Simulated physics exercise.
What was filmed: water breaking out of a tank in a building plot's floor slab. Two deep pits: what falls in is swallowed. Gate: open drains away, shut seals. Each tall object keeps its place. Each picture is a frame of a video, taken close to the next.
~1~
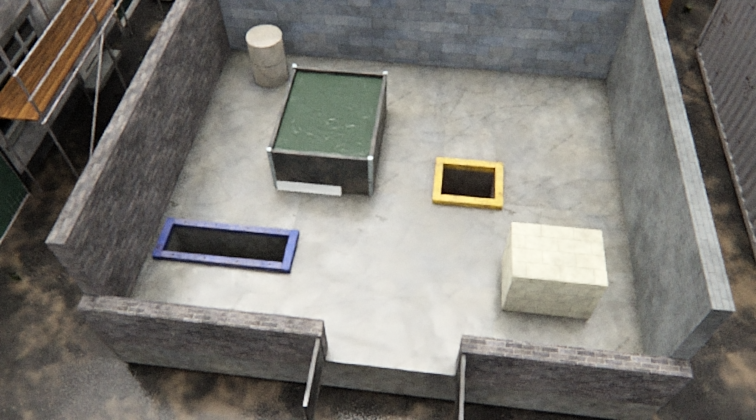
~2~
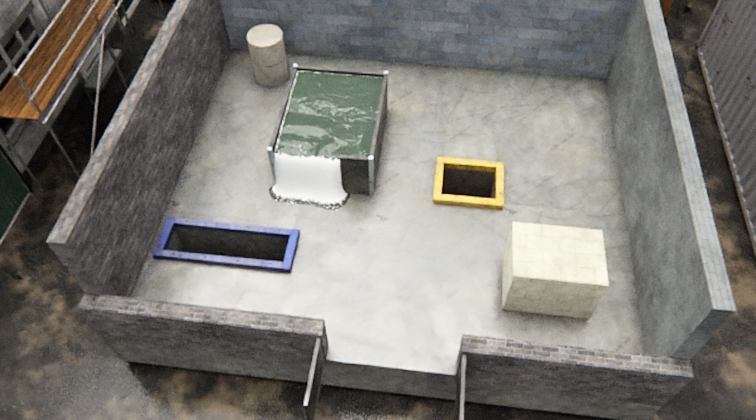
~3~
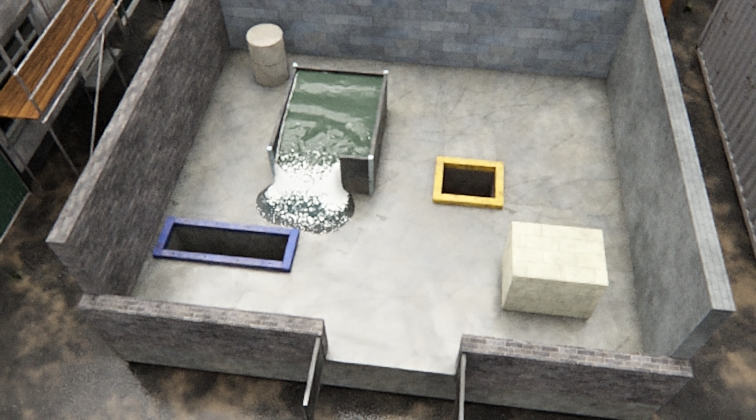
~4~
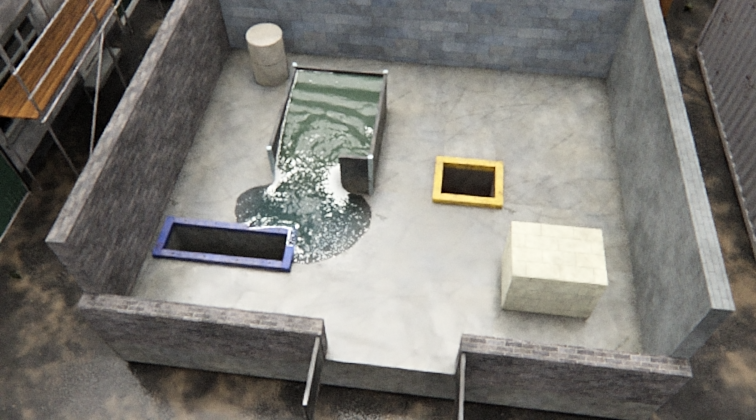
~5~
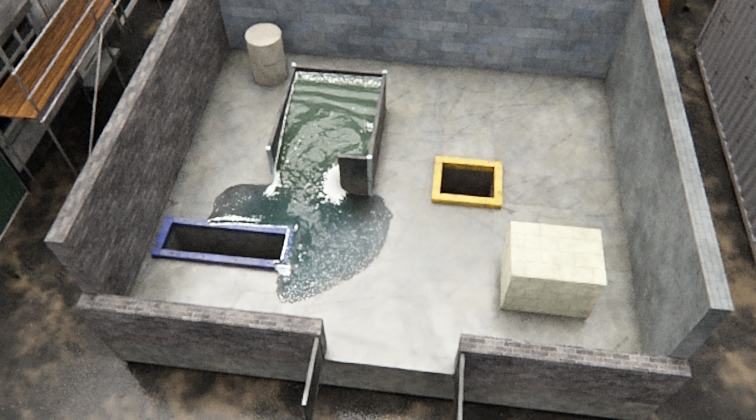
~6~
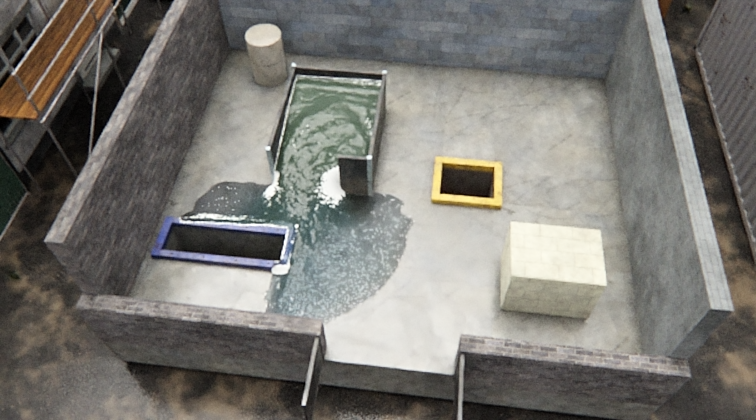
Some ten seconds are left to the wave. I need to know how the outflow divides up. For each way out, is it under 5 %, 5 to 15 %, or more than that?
Here is how it divides: The gate ends up with more than 15 %; the blue pit ends up with more than 15 %; the yellow pit ends up with under 5 %.
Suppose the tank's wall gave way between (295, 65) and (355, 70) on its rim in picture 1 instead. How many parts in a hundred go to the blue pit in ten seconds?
Share to the blue pit: 8 in a hundred.
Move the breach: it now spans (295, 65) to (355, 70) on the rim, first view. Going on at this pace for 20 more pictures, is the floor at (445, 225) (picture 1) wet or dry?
Check at the given point: Unwetted.
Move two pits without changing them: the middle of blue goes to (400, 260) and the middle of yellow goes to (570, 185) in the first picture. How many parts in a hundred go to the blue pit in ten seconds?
Out of every hundred parts, the blue pit gets 4.
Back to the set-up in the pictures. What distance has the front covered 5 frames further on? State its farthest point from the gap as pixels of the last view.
Close to (431, 355).
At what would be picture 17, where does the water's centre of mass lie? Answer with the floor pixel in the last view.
Around pixel (317, 187) of the last picture.
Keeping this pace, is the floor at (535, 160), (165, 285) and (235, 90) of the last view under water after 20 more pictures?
Left dry; drenched; drenched.
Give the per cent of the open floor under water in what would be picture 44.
I reckon 45 per cent or so.
A moment on, water covers 20 % of the floor; the gate 1 %, the blue pit 12 %, the yellow pit 0 %.
Next, water covers 25 % of the floor; the gate 7 %, the blue pit 21 %, the yellow pit 0 %.
Then, water covers 30 % of the floor; the gate 15 %, the blue pit 27 %, the yellow pit 0 %.
Later, water covers 45 % of the floor; the gate 23 %, the blue pit 30 %, the yellow pit 0 %.
In the end, water covers 55 % of the floor; the gate 30 %, the blue pit 31 %, the yellow pit 0 %.
